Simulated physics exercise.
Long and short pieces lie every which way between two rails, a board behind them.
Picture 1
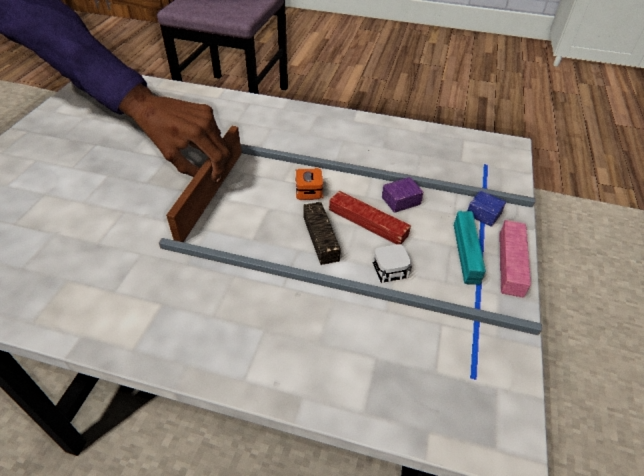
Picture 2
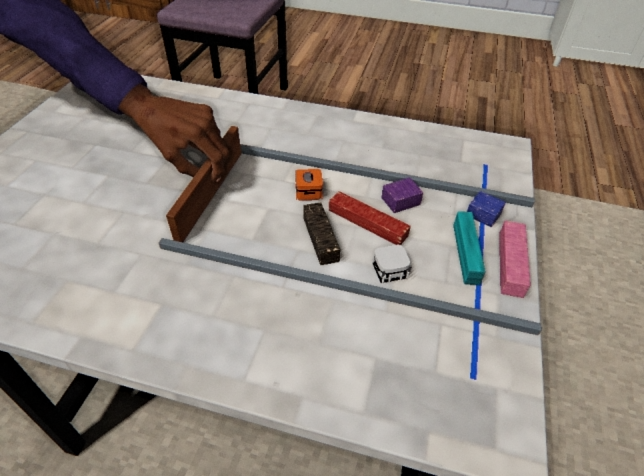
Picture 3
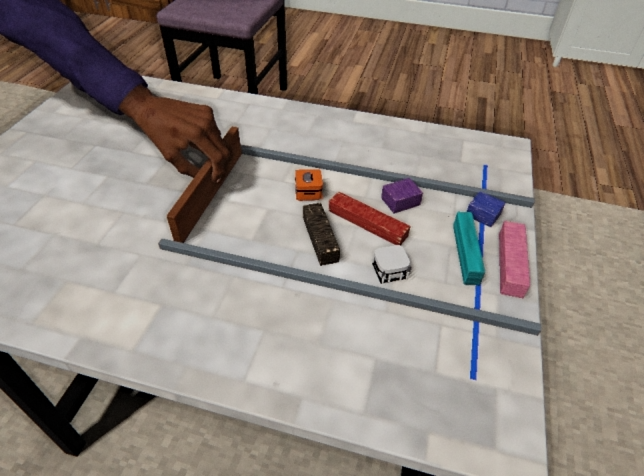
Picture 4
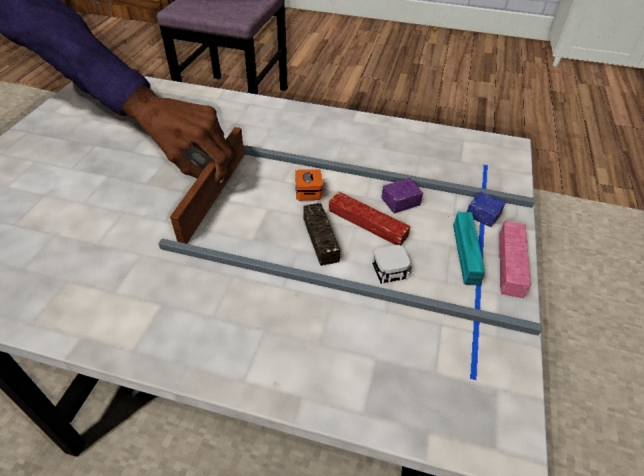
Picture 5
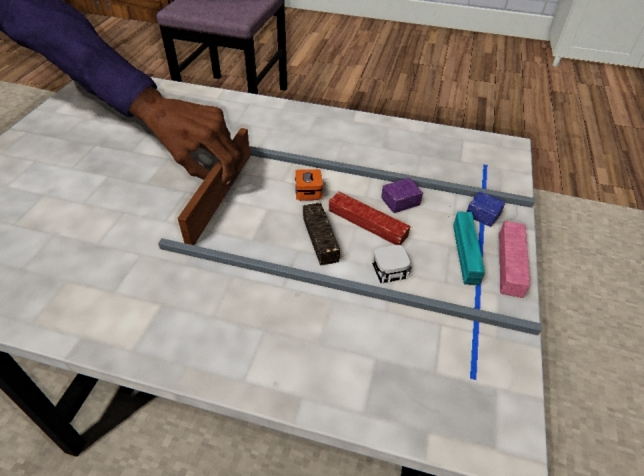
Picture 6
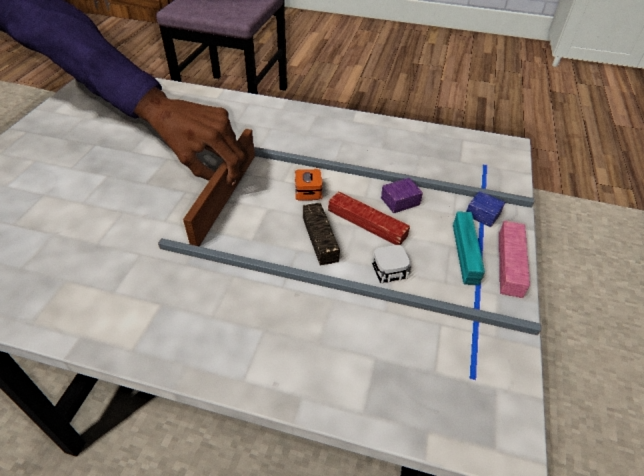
A hand slides a brown board slightly right between two rails toward scattered, unmoving colored pieces.
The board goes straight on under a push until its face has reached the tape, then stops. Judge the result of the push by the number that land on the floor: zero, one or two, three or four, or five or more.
In this one, one or two spill over.
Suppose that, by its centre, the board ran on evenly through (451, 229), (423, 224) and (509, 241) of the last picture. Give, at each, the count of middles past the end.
Past-the-end tally - position 1: 0, position 2: 0, position 3: 5.
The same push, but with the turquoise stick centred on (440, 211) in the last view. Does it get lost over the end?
If so, it stays where it is.
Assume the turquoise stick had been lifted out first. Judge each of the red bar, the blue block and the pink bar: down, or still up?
The red bar: Remains. The blue block: Remains. The pink bar: Drops.
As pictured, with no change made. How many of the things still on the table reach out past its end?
That comes to 3 of them.
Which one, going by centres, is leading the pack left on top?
The turquoise stick.
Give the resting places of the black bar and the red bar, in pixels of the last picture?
The black bar comes to rest at (491, 271), and the red bar comes to rest at (529, 272).
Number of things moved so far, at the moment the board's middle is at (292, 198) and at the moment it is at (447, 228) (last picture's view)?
Moved so far: 1, then 8.
Soon after, none off yet; pink bar at rest near (513, 258); blue block at rest near (485, 209); turquoise stick at rest near (468, 247).
In the end, the number that fall off is one or two; gone, pink bar.
